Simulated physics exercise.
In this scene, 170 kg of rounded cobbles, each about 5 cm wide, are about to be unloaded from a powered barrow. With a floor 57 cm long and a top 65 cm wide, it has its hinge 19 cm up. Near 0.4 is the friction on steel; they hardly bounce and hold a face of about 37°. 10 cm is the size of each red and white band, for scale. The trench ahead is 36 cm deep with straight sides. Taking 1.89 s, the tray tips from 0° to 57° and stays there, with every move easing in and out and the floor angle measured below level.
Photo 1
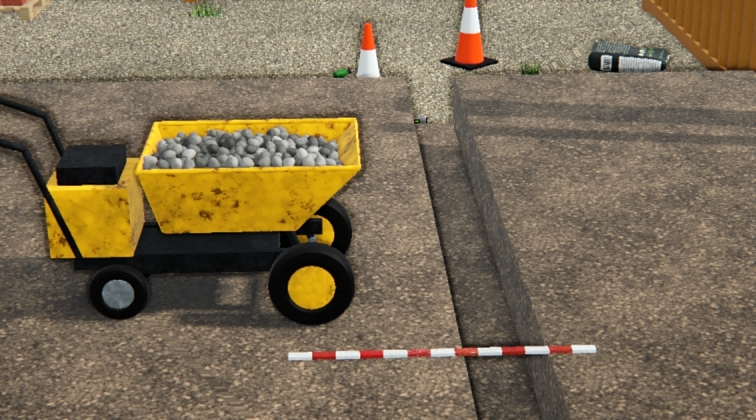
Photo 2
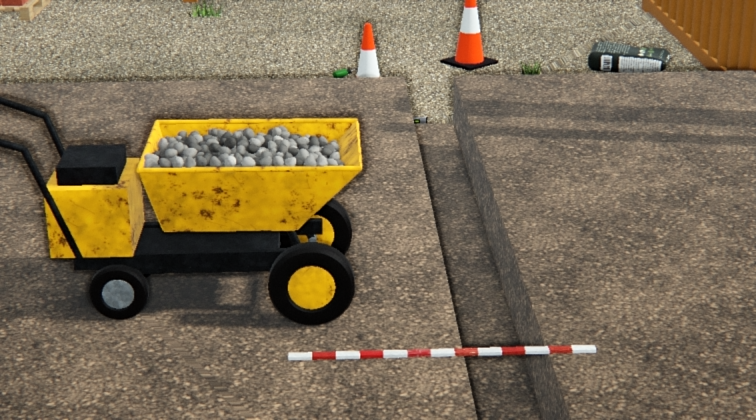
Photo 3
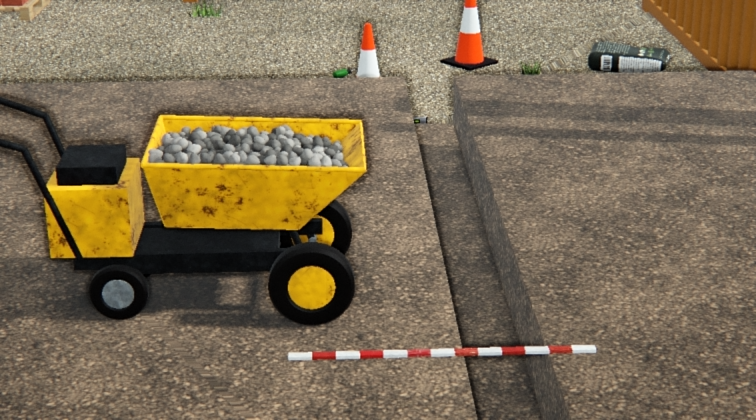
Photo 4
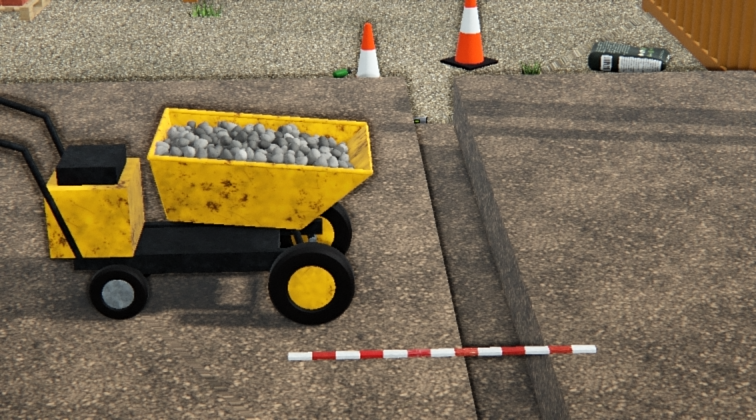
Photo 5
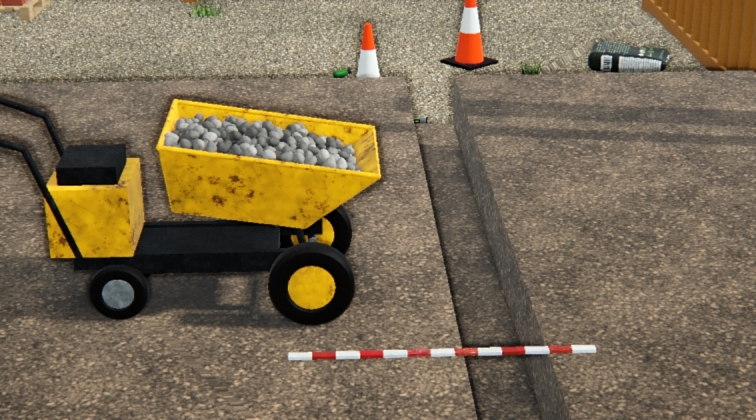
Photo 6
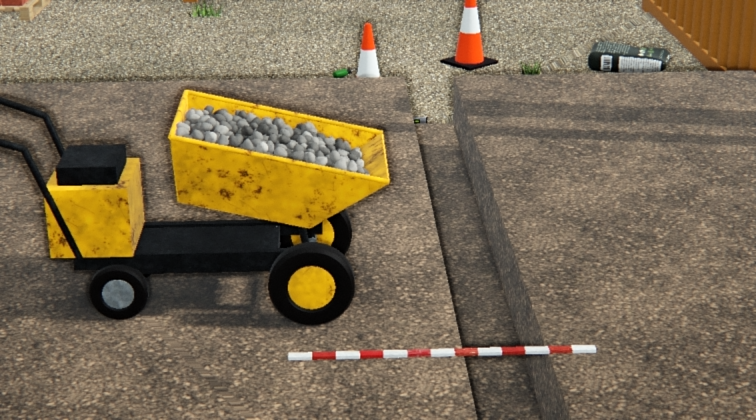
Yellow powered barrow loaded with grey stones slowly raising its tray at the left end, tilting it rightward beside a narrow trench.
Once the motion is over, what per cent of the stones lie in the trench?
82 %.
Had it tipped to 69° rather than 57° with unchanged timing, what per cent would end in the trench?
About 100 per cent would end up in the trench.
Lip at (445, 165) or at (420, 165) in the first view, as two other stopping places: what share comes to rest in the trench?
First place roughly 30%, second roughly 50%.
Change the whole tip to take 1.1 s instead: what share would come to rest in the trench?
Roughly 80% would finish there.
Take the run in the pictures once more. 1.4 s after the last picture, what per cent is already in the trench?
About 30%.
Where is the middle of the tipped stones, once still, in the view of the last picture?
The middle should be near (485, 339).
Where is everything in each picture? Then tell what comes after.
In the first picture, the tray is at 0°, its lip at (360, 168); the top of the load is at (236, 137).
In the second picture, lip at (361, 169), floor tilted 1°, highest stones at (237, 136).
In the third picture, lip at (365, 170), floor tilted 3°, highest stones at (235, 135).
In the fourth picture, the tray is at 5°, its lip at (372, 173); the top of the load is at (240, 131).
In the fifth picture, the tray is at 9°, its lip at (380, 177); the top of the load is at (220, 127).
In the sixth picture, the tray is at 14°, its lip at (389, 182); the top of the load is at (208, 120).
Then, 0.8 s after the last picture the floor is at 48°, 99 % in the tray, 1 % short of the trench; the foremost stones are at (440, 212).
Then, 1.4 s after the last picture the floor is at 57°, 69 % in the tray, 2 % short of the trench, 29 % in the trench; the foremost stones are at (520, 342).
Then, 1.7 s after the last picture the floor is at 57°, 47 % in the tray, 2 % short of the trench, 50 % in the trench, 1 % past the trench; the foremost stones are at (555, 295).
Then, 3.7 s after the last picture the floor is at 57°, 17 % in the tray, 1 % short of the trench, 82 % in the trench, 1 % past the trench; the foremost stones are at (584, 294).
